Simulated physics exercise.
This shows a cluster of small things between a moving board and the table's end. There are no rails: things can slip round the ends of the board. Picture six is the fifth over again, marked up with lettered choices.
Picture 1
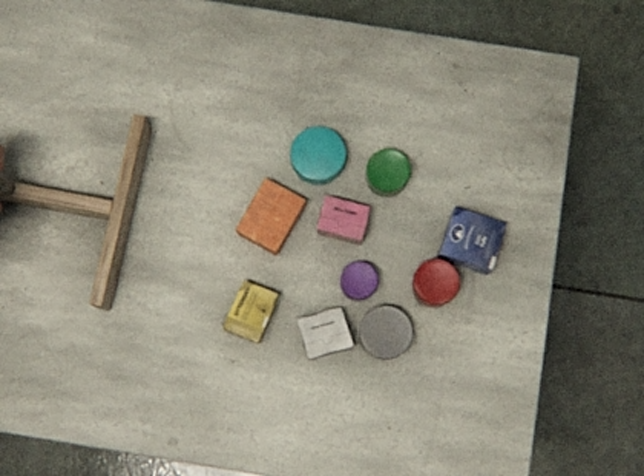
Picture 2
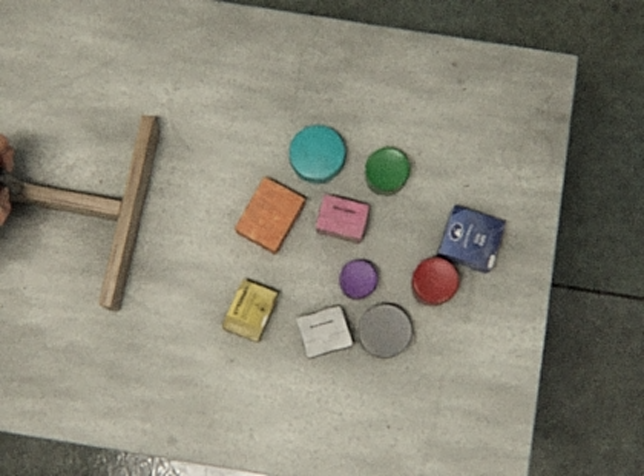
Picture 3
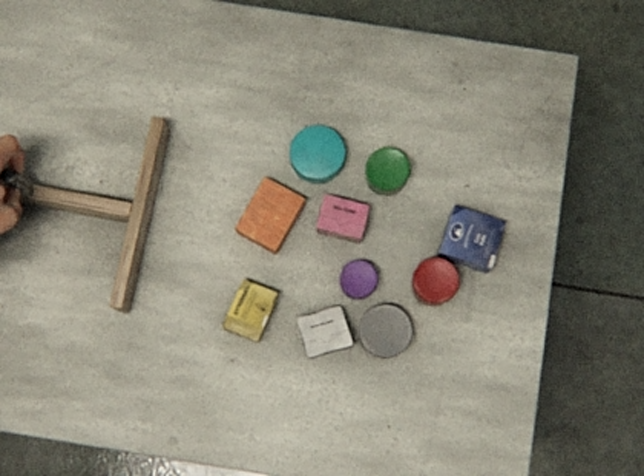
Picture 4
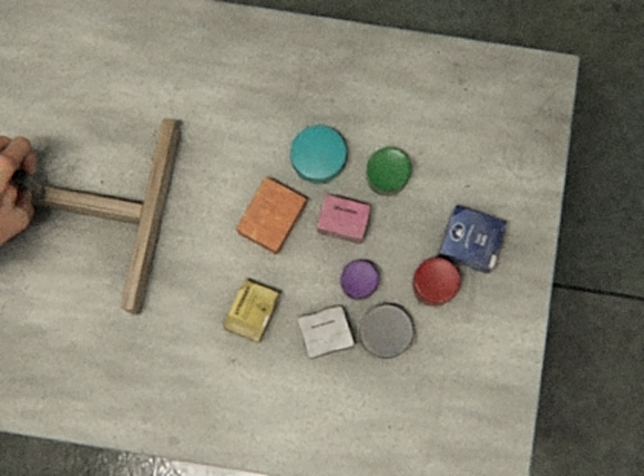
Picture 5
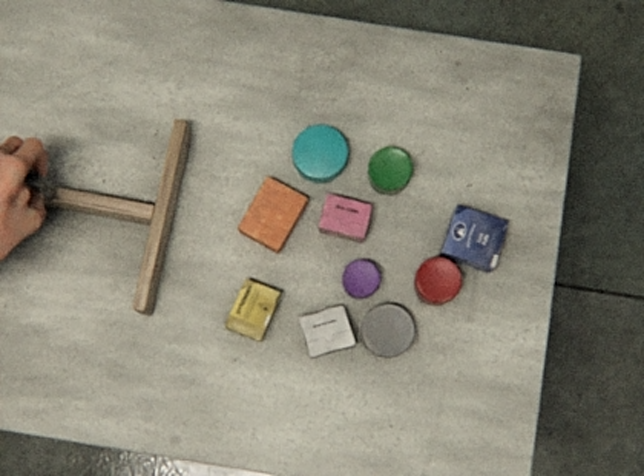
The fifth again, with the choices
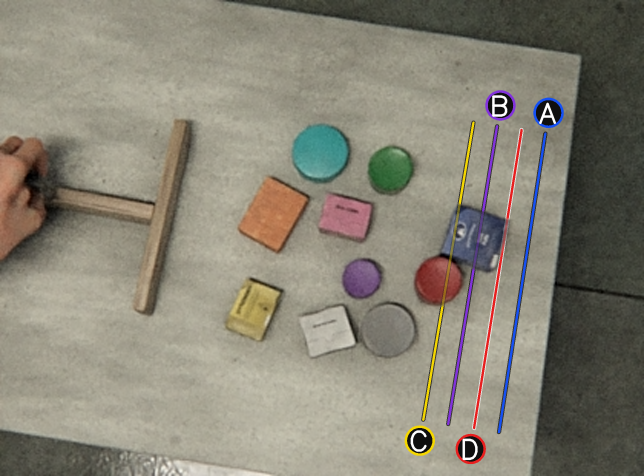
A hand slides a wooden T-shaped board slightly right toward small colourful objects that stay still.
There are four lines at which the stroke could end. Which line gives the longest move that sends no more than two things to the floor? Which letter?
The farthest such stop is B.
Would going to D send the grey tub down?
By then, yes.
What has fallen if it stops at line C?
It is the blue packet.
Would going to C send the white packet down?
No.
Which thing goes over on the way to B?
It is the blue packet.
On the copy, A at (523, 279); B at (473, 271); C at (449, 267); D at (498, 275).
On B. First, board (272, 231); white packet (332, 335); turquoise tin (325, 155).
Then, board (386, 249); blue packet (517, 245); grey tub (485, 335).
Finally, board (474, 263); blue packet over the edge; pink packet (553, 251); one fallen.
By contrast, A drops four; C is within the limit but short; D drops four.
